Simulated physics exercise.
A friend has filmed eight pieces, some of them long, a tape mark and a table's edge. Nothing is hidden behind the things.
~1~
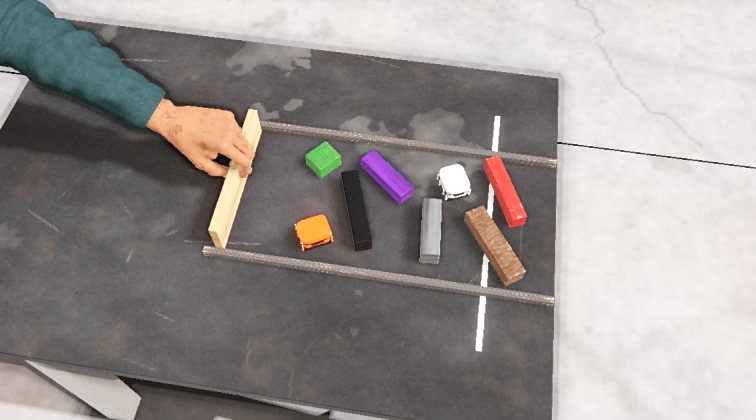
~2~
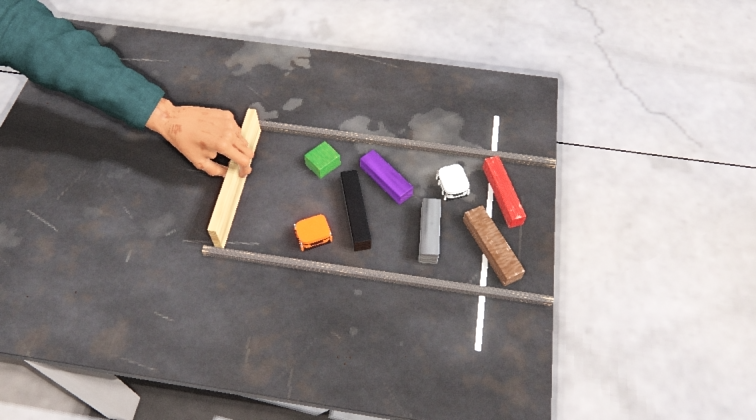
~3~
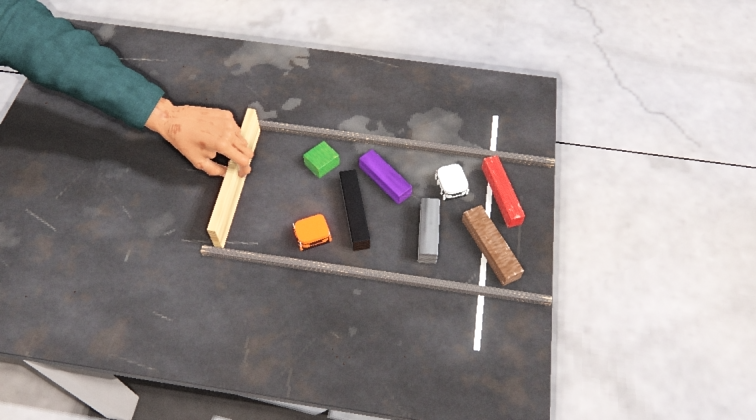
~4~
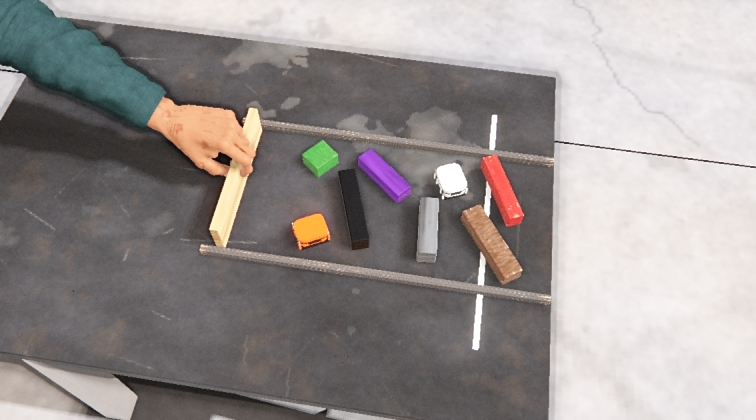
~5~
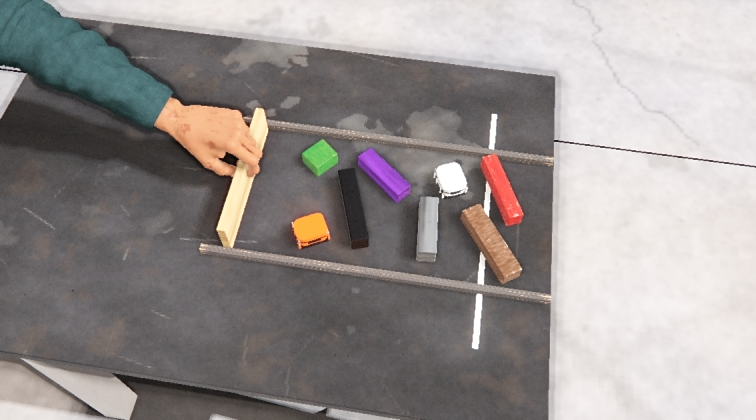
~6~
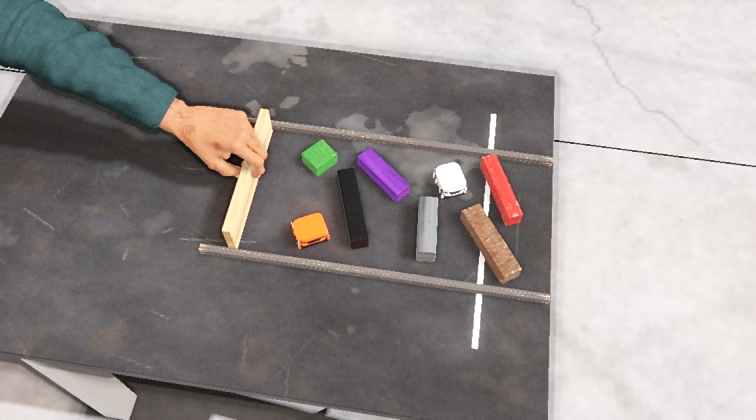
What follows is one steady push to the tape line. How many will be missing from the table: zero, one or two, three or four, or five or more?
The number that fall off is one or two.
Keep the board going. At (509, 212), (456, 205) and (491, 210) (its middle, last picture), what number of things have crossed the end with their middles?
The counts: 4, 0 and 2.
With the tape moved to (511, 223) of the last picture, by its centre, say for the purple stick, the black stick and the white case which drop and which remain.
The purple stick holds on, the black stick does not fall, the white case comes down.
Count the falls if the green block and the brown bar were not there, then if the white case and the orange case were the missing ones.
First 1, then 0.
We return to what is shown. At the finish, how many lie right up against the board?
In contact: 3.
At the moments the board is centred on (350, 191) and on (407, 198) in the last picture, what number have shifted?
At the one place 4, at the other 6.
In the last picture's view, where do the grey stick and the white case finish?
Near (537, 240) and (544, 194).
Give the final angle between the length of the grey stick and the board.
Some 25 degrees.
Soon after, none off yet; red bar at rest near (501, 189); brown bar at rest near (490, 243); white case at rest near (450, 181).
After that, none off yet; red bar at rest near (501, 189); brown bar at rest near (490, 243); white case moving near (453, 182).
And then, none off yet; red bar displaced a little near (531, 192); brown bar displaced a little near (526, 245); white case displaced well along near (510, 190).
In the end, the number that fall off is one or two; gone, brown bar and red bar.
